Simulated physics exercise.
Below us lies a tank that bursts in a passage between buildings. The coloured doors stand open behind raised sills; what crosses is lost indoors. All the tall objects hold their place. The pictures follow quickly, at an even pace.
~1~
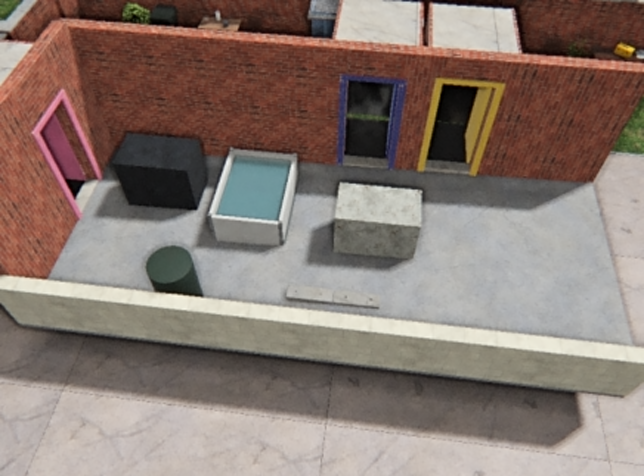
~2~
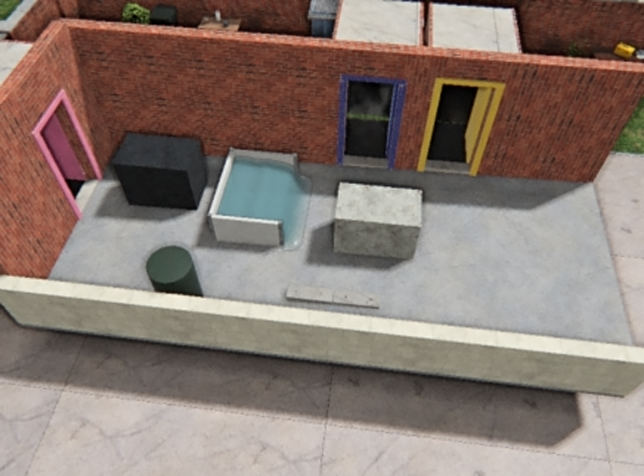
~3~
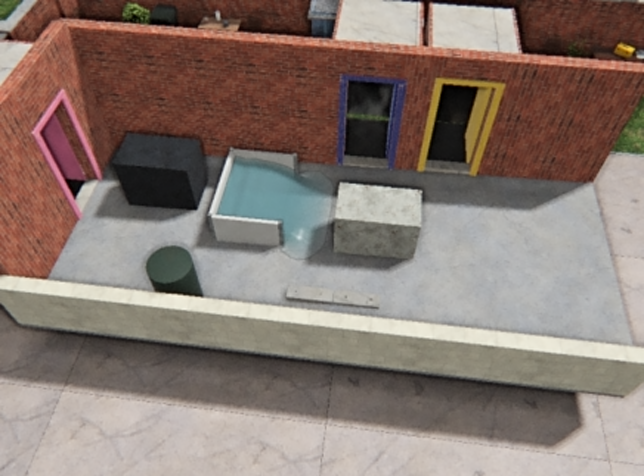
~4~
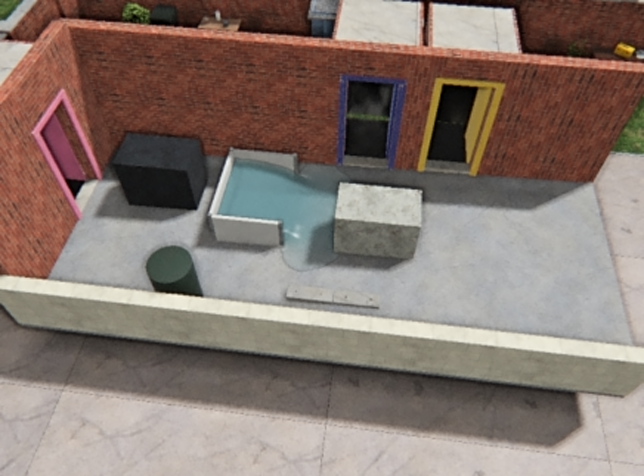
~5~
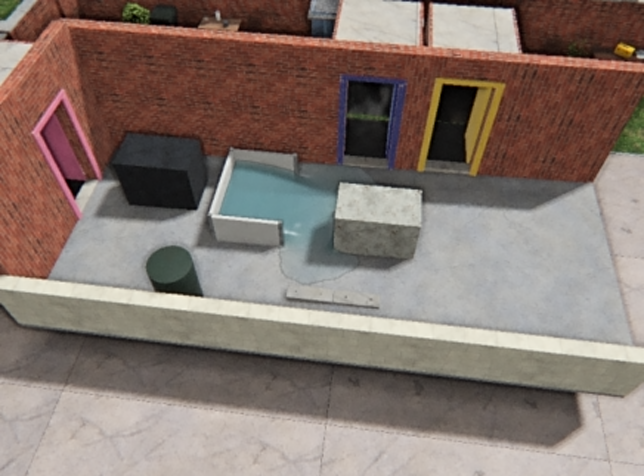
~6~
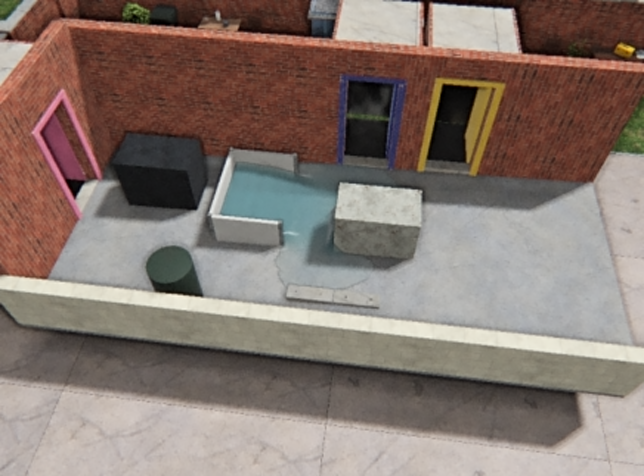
In a brick-walled passage between buildings, the right side of an open tank gave way and water poured out, spreading across the grey floor around a concrete block and toward the low front wall.
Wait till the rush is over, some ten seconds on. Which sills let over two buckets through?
The yellow door holds within the limit; the blue door floods; the pink door holds within the limit.
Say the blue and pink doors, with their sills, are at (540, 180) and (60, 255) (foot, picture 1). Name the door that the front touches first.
It is the yellow-painted one.
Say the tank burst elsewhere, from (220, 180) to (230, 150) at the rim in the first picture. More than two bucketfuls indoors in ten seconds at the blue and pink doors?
In short: The blue one stays under; the pink one is over.
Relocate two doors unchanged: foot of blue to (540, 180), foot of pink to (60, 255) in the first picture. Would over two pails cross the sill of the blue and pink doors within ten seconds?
In short: Blue is under, pink holds.
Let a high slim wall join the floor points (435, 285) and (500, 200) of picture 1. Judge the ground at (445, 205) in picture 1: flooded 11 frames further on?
At that place: Covered.
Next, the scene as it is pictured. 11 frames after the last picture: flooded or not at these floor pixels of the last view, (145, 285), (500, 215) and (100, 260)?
As listed: Clear, covered, no water.
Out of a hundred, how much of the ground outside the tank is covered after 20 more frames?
Roughly 55 per cent.
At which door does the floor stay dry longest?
That is the pink-painted one.
A moment on, water covers 25 % of the floor; the yellow door wet at the sill, nothing in, the blue door under two buckets in, the pink door not reached.
Next, water covers 40 % of the floor; the yellow door under two buckets in, the blue door over two buckets in, the pink door not reached.
Then, water covers 55 % of the floor; the yellow door under two buckets in, the blue door over two buckets in, the pink door not reached.
Later, water covers 70 % of the floor; the yellow door under two buckets in, the blue door over two buckets in, the pink door not reached.
In the end, water covers 55 % of the floor; the yellow door under two buckets in, the blue door over two buckets in, the pink door under two buckets in.
